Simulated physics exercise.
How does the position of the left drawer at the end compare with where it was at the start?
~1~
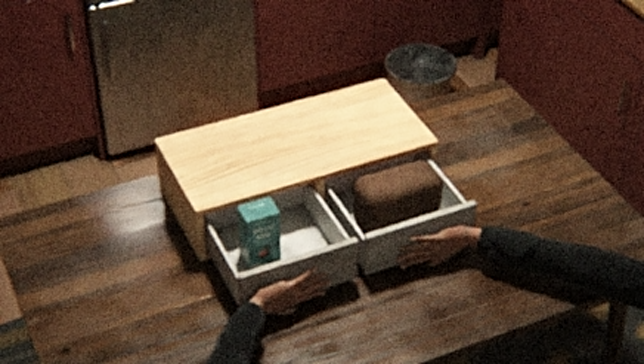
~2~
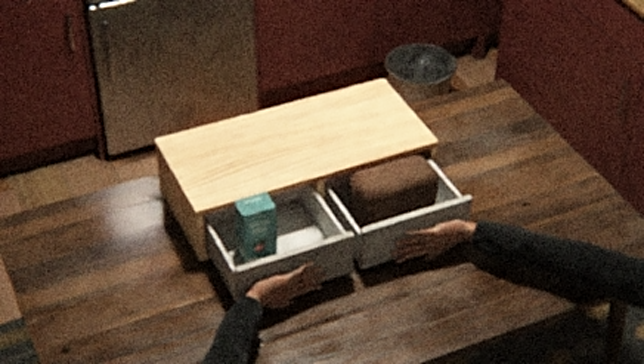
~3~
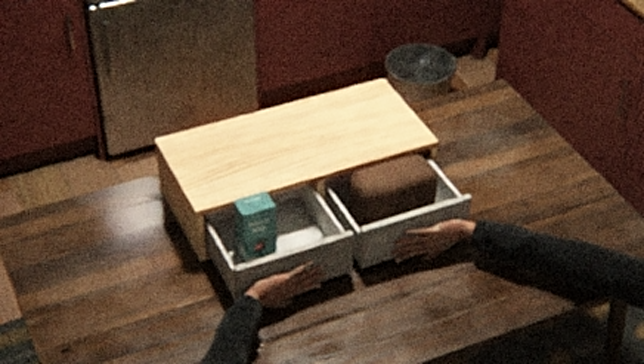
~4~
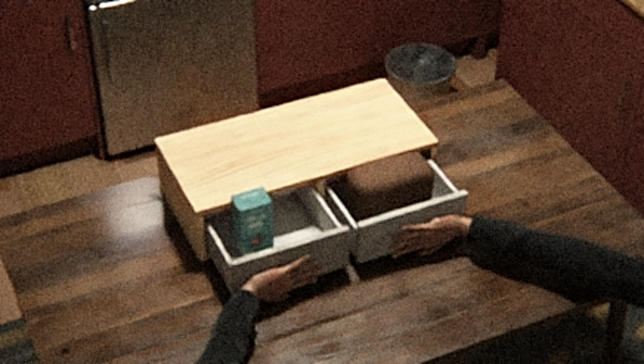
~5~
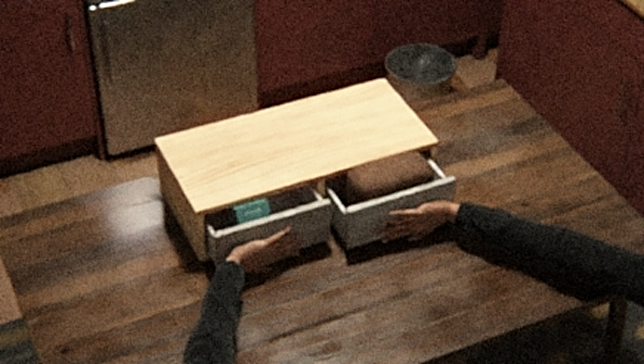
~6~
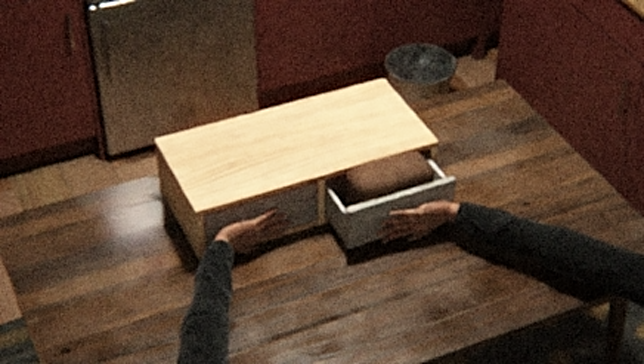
At the start the left drawer stuck out of the chest with the turquoise carton showing, and by the end it had been pushed back, up and slightly to the left, until it sat flush.
